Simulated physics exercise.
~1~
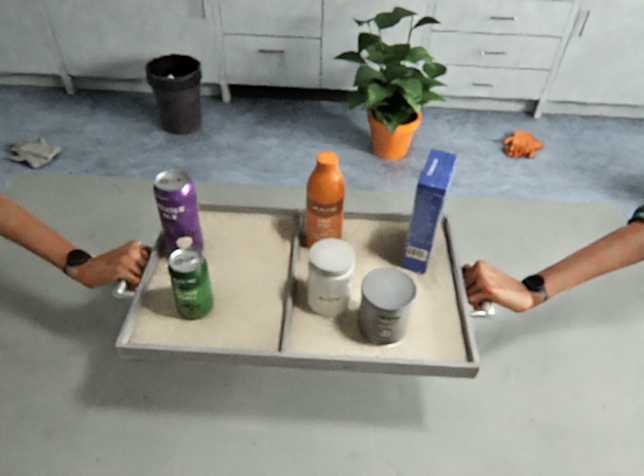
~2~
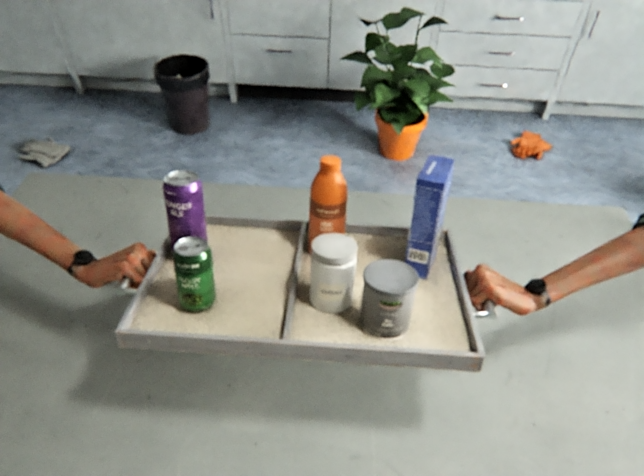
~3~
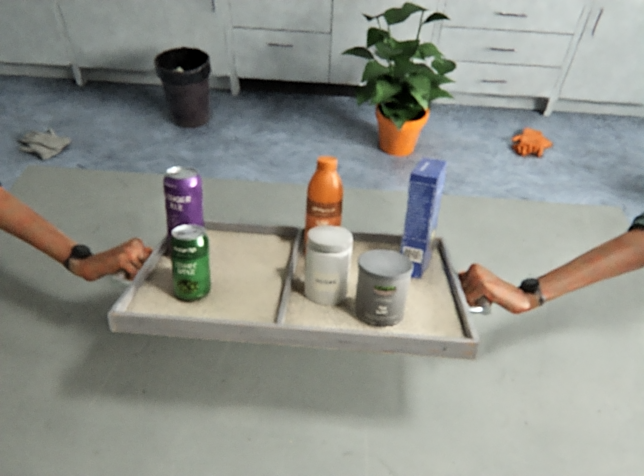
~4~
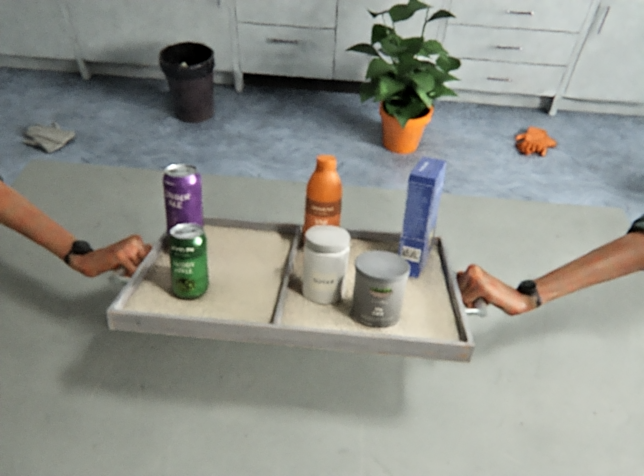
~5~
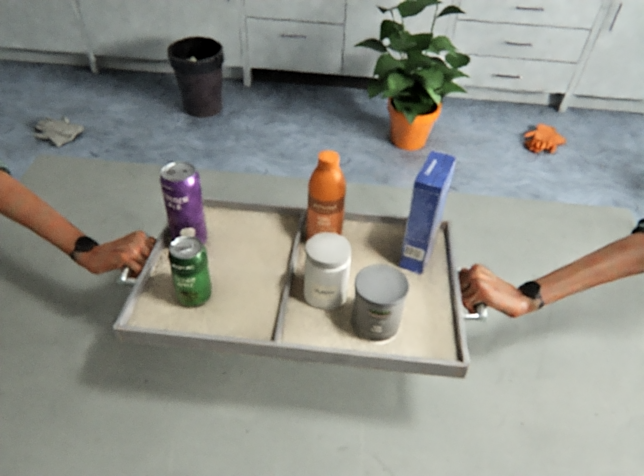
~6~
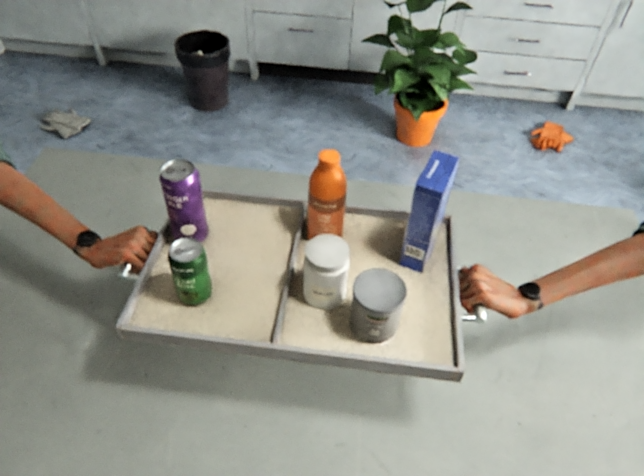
Two hands grip the end handles of a shallow divided tray, holding it over a grey floor and seen from the front and slightly above. In the left half stand a purple can at the back and a green can nearer; in the right half are an orange bottle, a blue packet, a white jar and a grey tin. Cabinets, a dark bin and a potted plant are behind. The hands tip the tray's far edge down, hold it briefly, then bring it back towards level. All six items remain standing in their places.
